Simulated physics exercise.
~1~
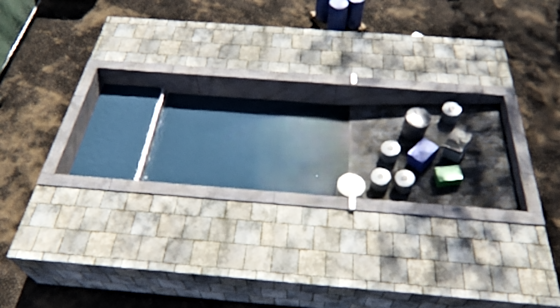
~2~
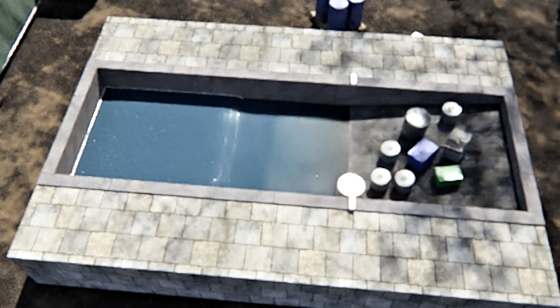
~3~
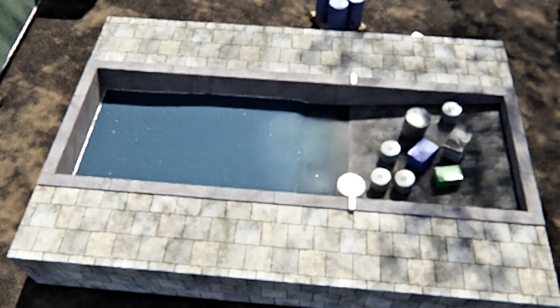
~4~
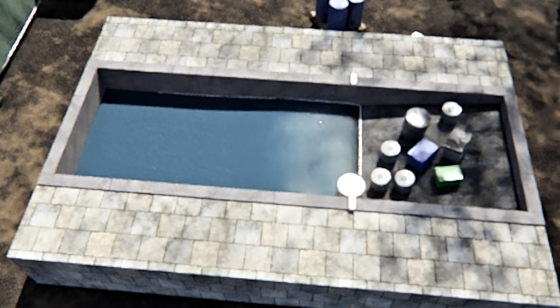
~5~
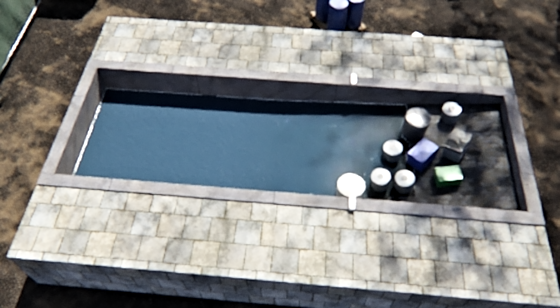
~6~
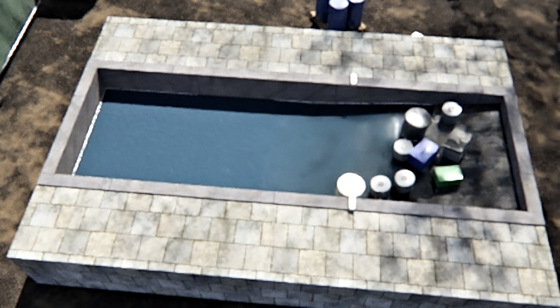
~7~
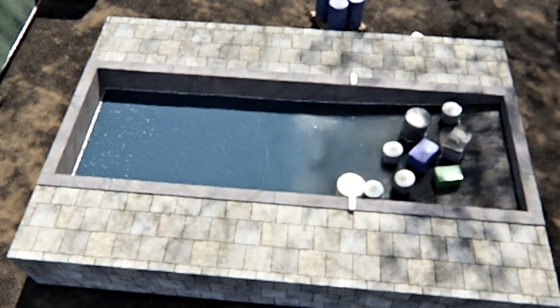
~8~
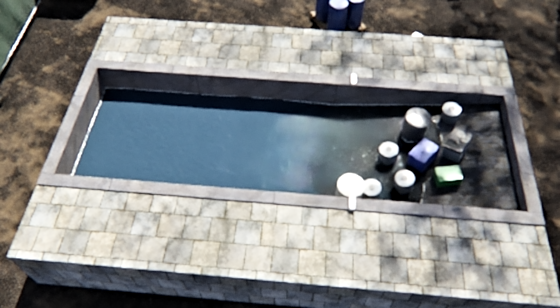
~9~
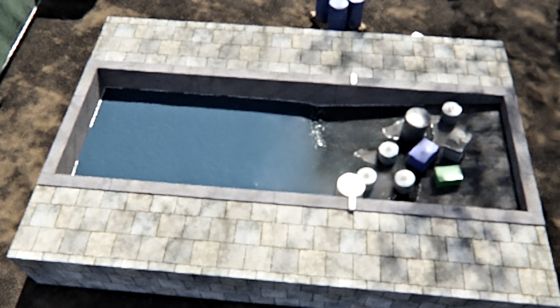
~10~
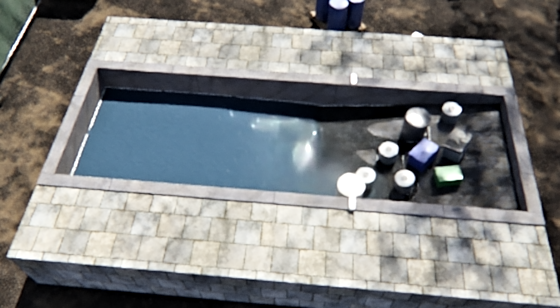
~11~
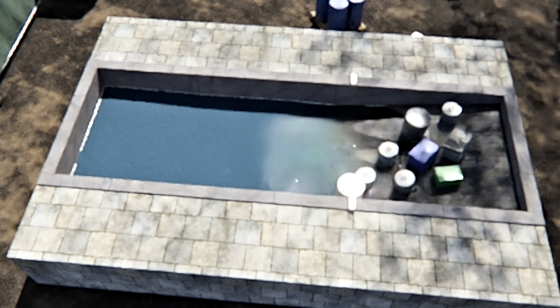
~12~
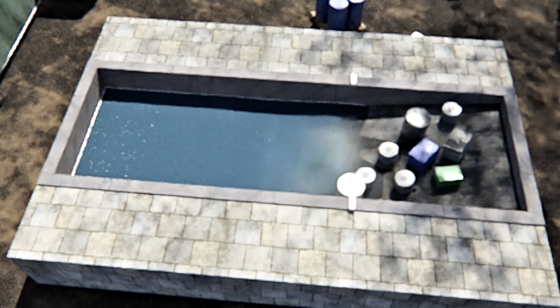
A long stone-paved basin, seen from above at a slant, holds blue water on the left and a dark bare ramp on the right, where white-topped drums stand with a blue and a green box. A thin white barrier near the left end disappears, and the water stirs and spreads right up the ramp. It runs in among the drums and boxes, nudging a few drums slightly while the boxes hardly move. The water then draws back left, churning white in the middle. At the end everything stands upright on the wet ramp, with the boxes still near their starting places.
